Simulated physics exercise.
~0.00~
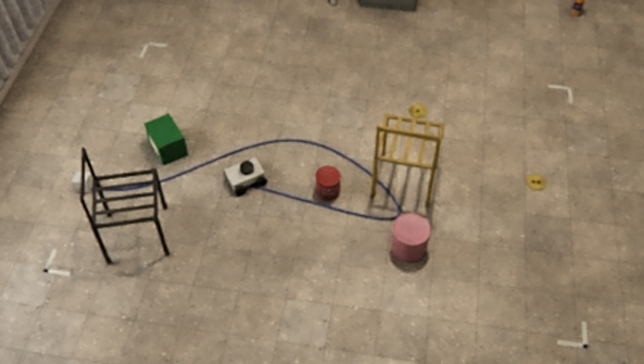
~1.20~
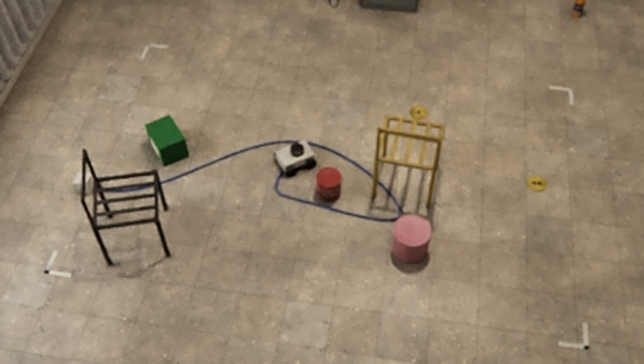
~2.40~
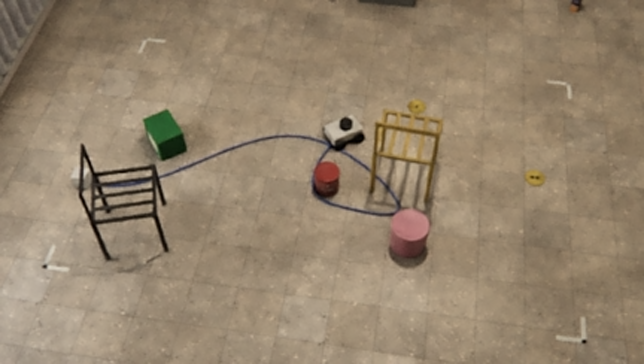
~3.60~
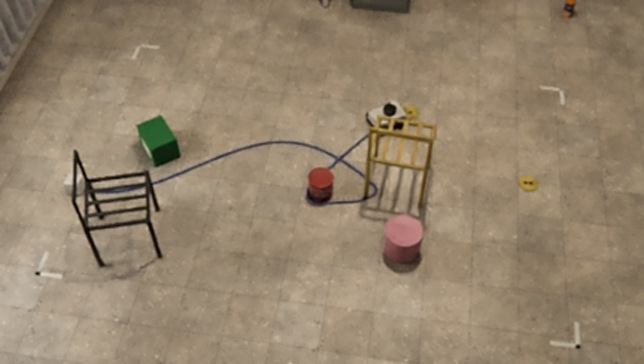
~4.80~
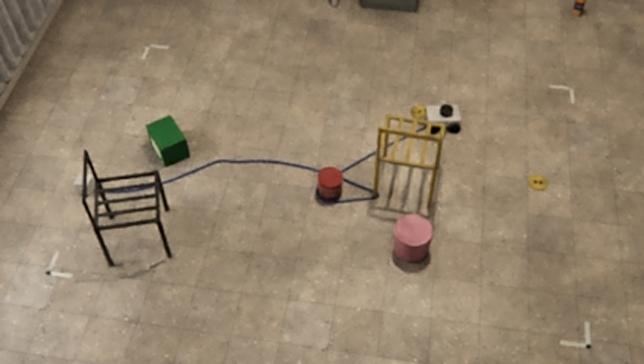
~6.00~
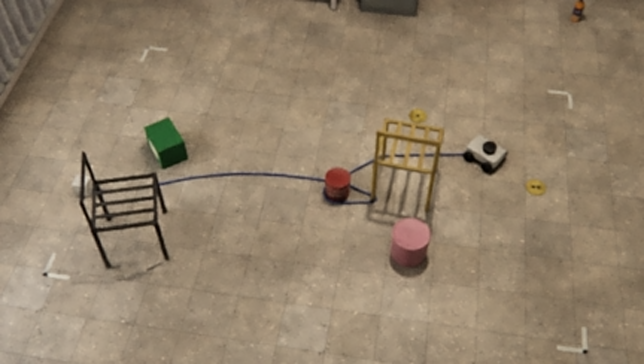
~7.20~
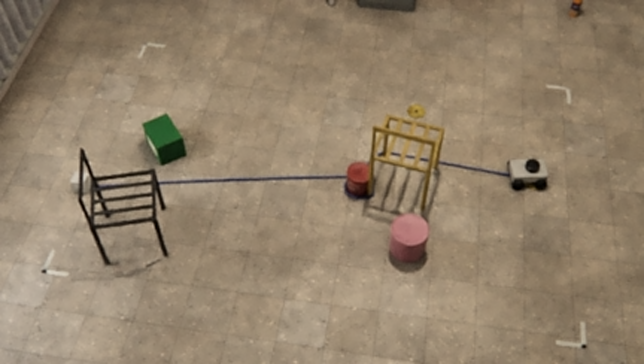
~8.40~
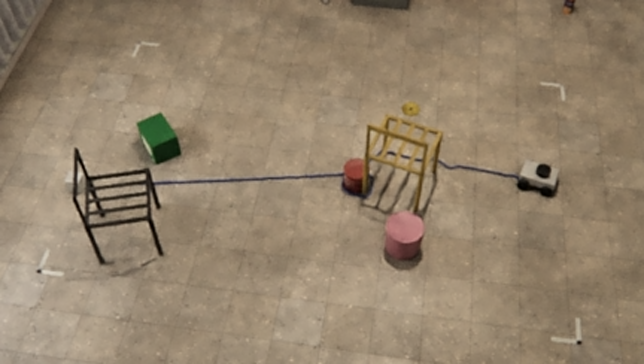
Small wheeled cart towing a blue lead around a yellow chair frame, pulling it taut, dragging a red bin and nudging the chair.
